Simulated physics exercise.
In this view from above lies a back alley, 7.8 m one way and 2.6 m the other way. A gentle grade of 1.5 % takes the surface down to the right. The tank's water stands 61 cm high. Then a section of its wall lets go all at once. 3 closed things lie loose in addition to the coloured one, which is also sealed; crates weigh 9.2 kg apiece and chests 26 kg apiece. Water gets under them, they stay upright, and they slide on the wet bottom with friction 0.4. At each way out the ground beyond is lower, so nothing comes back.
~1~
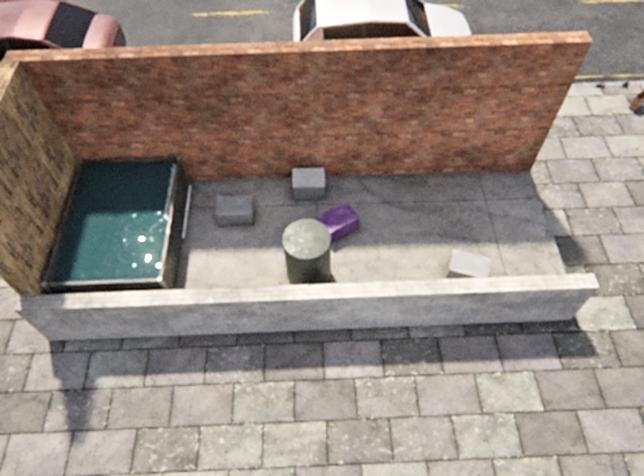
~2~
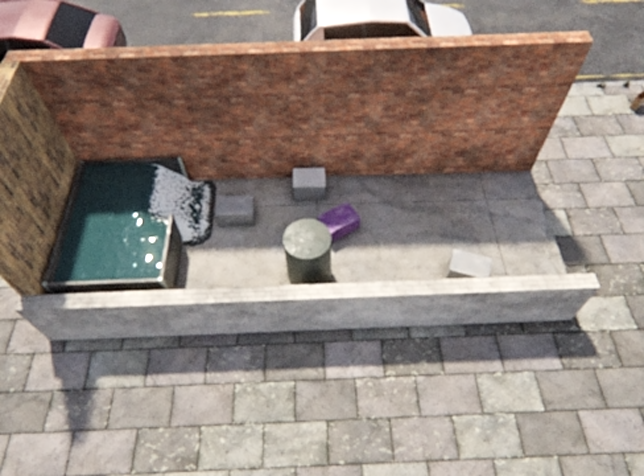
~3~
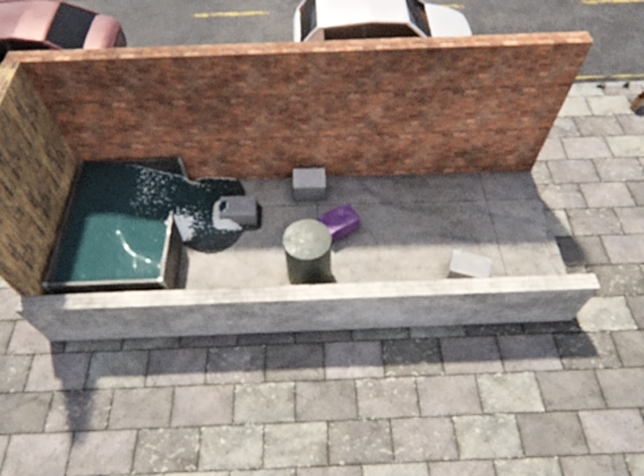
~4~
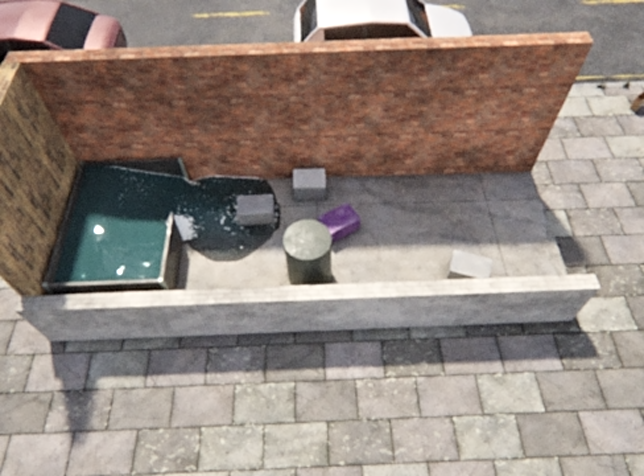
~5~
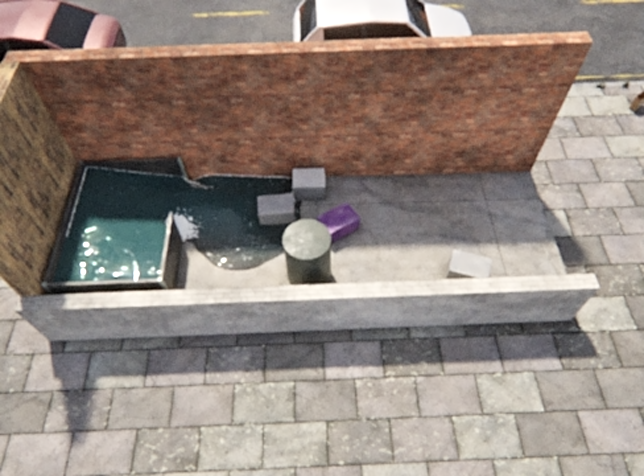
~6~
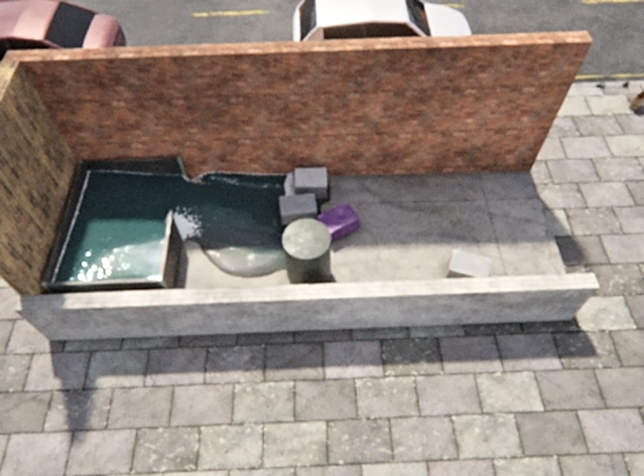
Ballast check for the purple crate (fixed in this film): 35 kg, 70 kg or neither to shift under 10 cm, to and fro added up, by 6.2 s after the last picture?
I expect that neither weight holds it.
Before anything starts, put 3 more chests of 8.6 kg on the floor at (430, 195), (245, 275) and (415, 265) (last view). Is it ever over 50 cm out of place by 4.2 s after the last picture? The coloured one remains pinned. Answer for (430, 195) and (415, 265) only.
Result, in sequence: Exceeded; exceeded.
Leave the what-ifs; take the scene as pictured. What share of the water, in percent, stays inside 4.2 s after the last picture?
Remaining: Approx. 64 per cent.
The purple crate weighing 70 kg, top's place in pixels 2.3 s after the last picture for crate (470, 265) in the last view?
Position: Approx. (506, 269).
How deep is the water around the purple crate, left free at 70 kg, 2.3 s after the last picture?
9 cm, roughly.
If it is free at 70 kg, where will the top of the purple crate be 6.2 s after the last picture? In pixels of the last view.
Position estimate: Around (386, 257).
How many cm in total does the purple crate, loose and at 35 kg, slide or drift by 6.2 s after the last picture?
Path length near 400 cm.
Then, 0.6 s after the last picture the purple crate would be 29 cm from its start with 35 kg and 10 cm from its start with 70 kg; 11 cm of water round it then.
Then, 2.3 s after the last picture the purple crate would be 234 cm from its start with 35 kg and 106 cm from its start with 70 kg; 9 cm of water round it then.
Then, 4.2 s after the last picture the purple crate would be gone out with 35 kg and 107 cm from its start with 70 kg; 6 cm of water round it then.
Then, 6.2 s after the last picture the purple crate would be gone out with 35 kg and 107 cm from its start with 70 kg; 5 cm of water round it then.
